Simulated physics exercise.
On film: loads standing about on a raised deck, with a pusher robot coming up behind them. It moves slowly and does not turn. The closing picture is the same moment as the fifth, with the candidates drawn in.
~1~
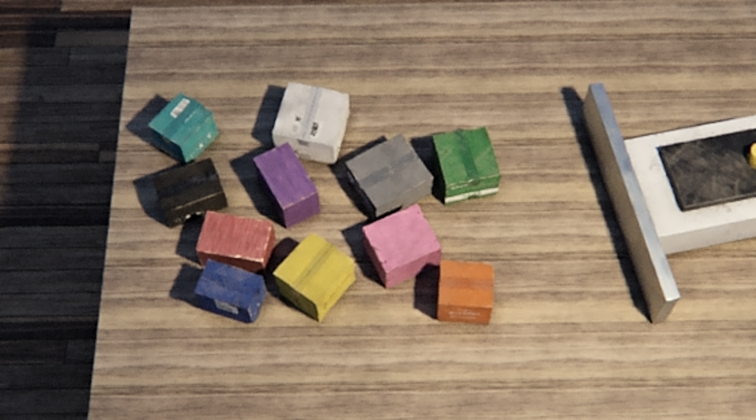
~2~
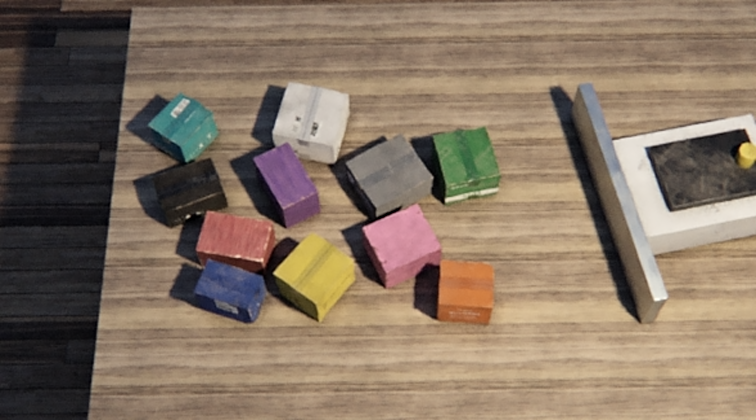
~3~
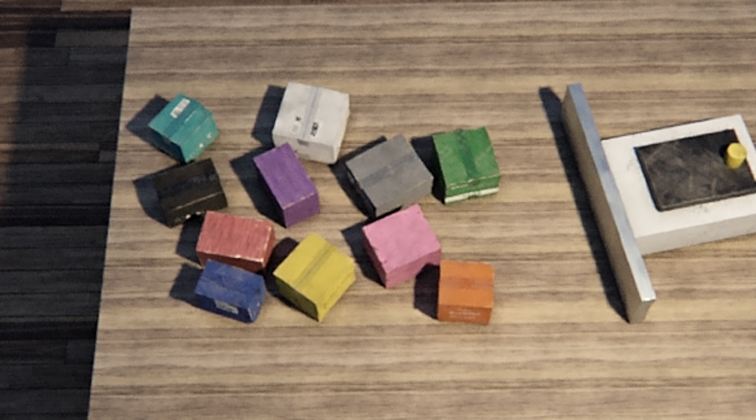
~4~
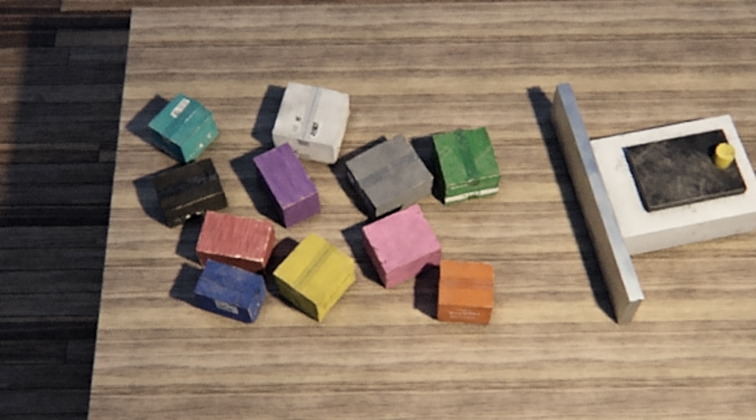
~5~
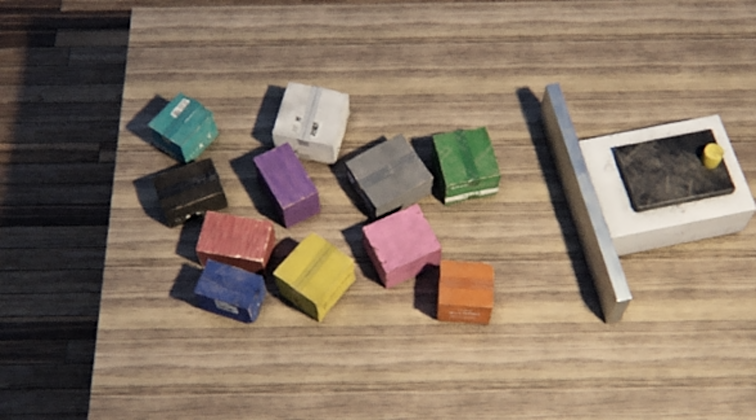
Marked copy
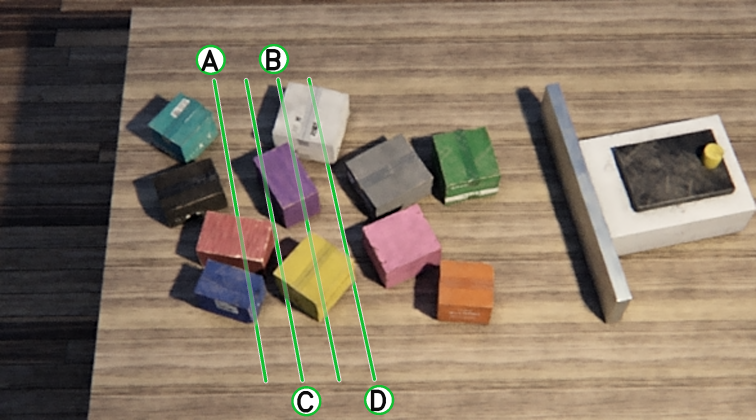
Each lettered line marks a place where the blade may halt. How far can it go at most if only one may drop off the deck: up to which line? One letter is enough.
No farther than C.
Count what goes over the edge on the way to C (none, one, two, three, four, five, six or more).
In all, one.
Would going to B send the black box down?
By then, yes.
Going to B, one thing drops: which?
It is the black box.
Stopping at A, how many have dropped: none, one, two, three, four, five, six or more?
In all, two.
On the copy, A at (238, 220); B at (306, 219); C at (272, 220); D at (339, 219).
On C. First, robot (554, 172); orange parcel (458, 297); green box (424, 167).
Then, robot (441, 174); black box (152, 194); purple crate (202, 187).
Finally, robot (355, 175); black box over the edge; purple crate (121, 190); one fallen.
By contrast, A drops two; B is within the limit but short; D is within the limit but short.
